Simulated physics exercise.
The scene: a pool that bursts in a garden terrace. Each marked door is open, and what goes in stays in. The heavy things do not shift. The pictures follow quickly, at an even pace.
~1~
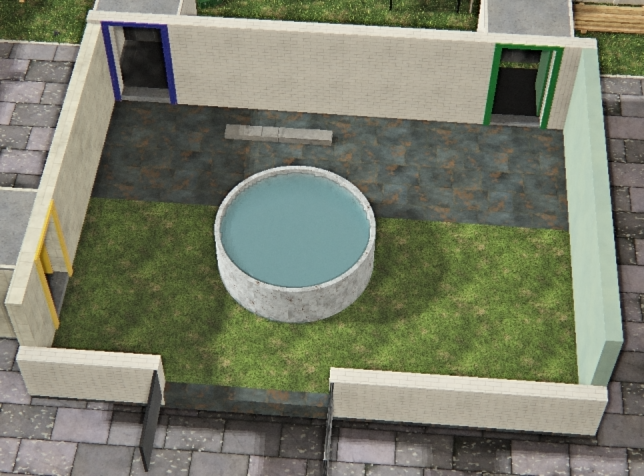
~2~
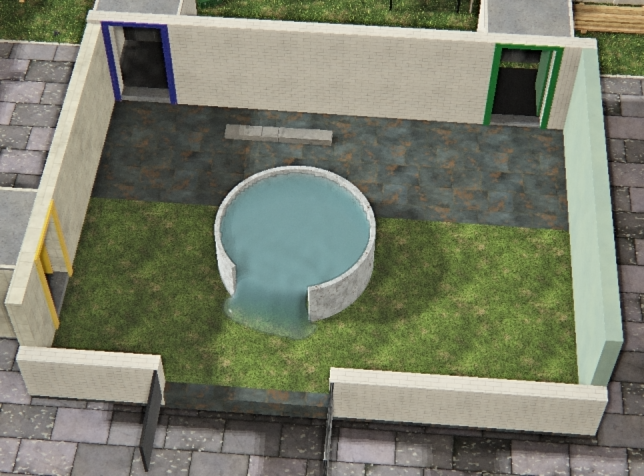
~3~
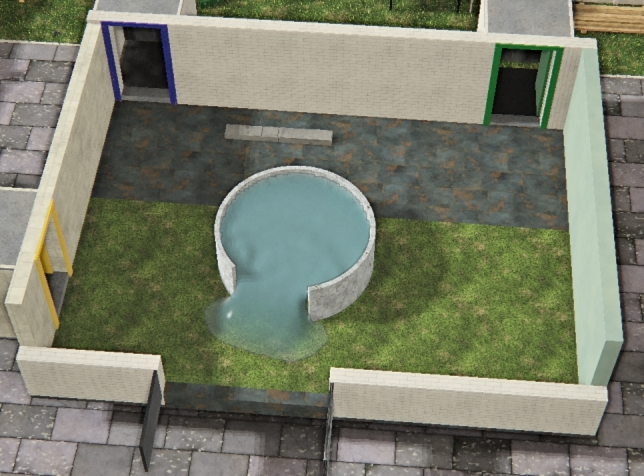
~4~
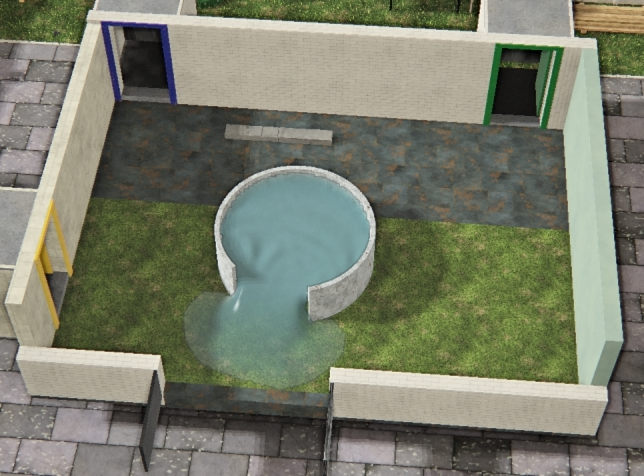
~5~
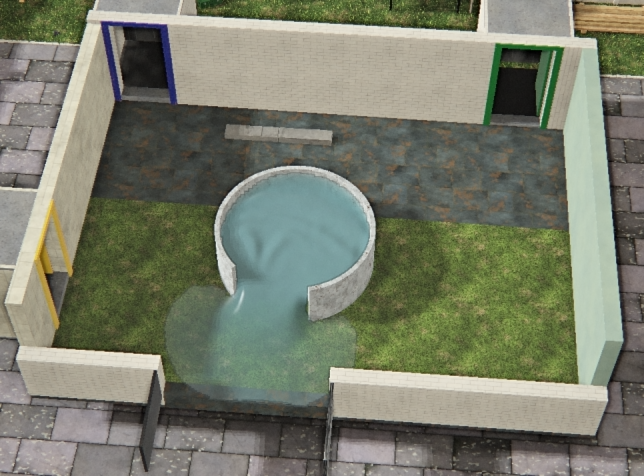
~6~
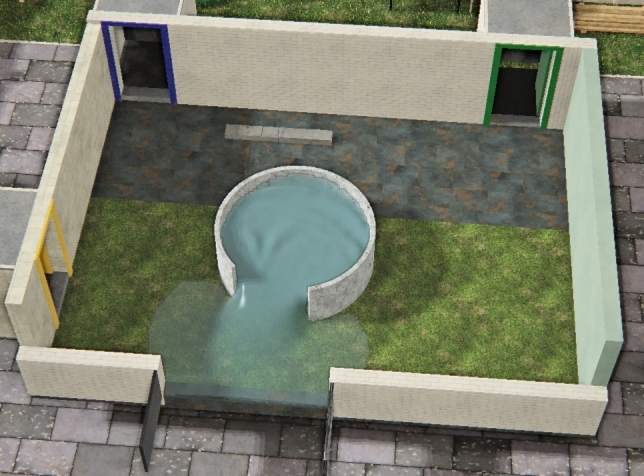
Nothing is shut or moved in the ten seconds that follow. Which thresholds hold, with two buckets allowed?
In the end: The green door holds within the limit; the blue door holds within the limit; the yellow door holds within the limit.
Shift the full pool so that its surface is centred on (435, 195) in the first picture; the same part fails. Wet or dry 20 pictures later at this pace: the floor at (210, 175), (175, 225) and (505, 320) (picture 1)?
One after the other: No water, no water, under water.
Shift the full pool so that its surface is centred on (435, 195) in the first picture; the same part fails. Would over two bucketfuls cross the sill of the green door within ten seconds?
Green door is over.
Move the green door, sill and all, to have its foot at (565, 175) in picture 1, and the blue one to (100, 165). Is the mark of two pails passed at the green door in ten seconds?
One by one: Green lets less in.
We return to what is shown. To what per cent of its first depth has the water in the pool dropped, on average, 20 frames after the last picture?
Some 38 per cent.
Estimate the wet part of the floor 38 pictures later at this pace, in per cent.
Close to 45 %.
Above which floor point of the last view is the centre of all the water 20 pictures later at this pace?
Around (265, 287).
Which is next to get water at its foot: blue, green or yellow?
That is the door marked yellow.
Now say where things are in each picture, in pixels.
The first picture shows the pool at (295, 229) is whole and still.
In the second picture, water pours out at (269, 305) and has run to (227, 303).
In the third picture, water pours out at (269, 307) and has run to (210, 317).
In the fourth picture, the front is at a hidden place, out from the gap at (269, 308).
In the fifth picture, the front is at a hidden place, out from the gap at (269, 308).
In the sixth picture, water pours out at (269, 308) and has run to a hidden place.
A moment on, water covers 15 % of the floor; the green door not reached, the blue door not reached, the yellow door not reached.
Next, water covers 20 % of the floor; the green door not reached, the blue door not reached, the yellow door not reached.
Then, water covers 30 % of the floor; the green door not reached, the blue door not reached, the yellow door wet at the sill, nothing in.
Later, water covers 45 % of the floor; the green door not reached, the blue door not reached, the yellow door wet at the sill, nothing in.
In the end, water covers 60 % of the floor; the green door not reached, the blue door wet at the sill, nothing in, the yellow door wet at the sill, nothing in.
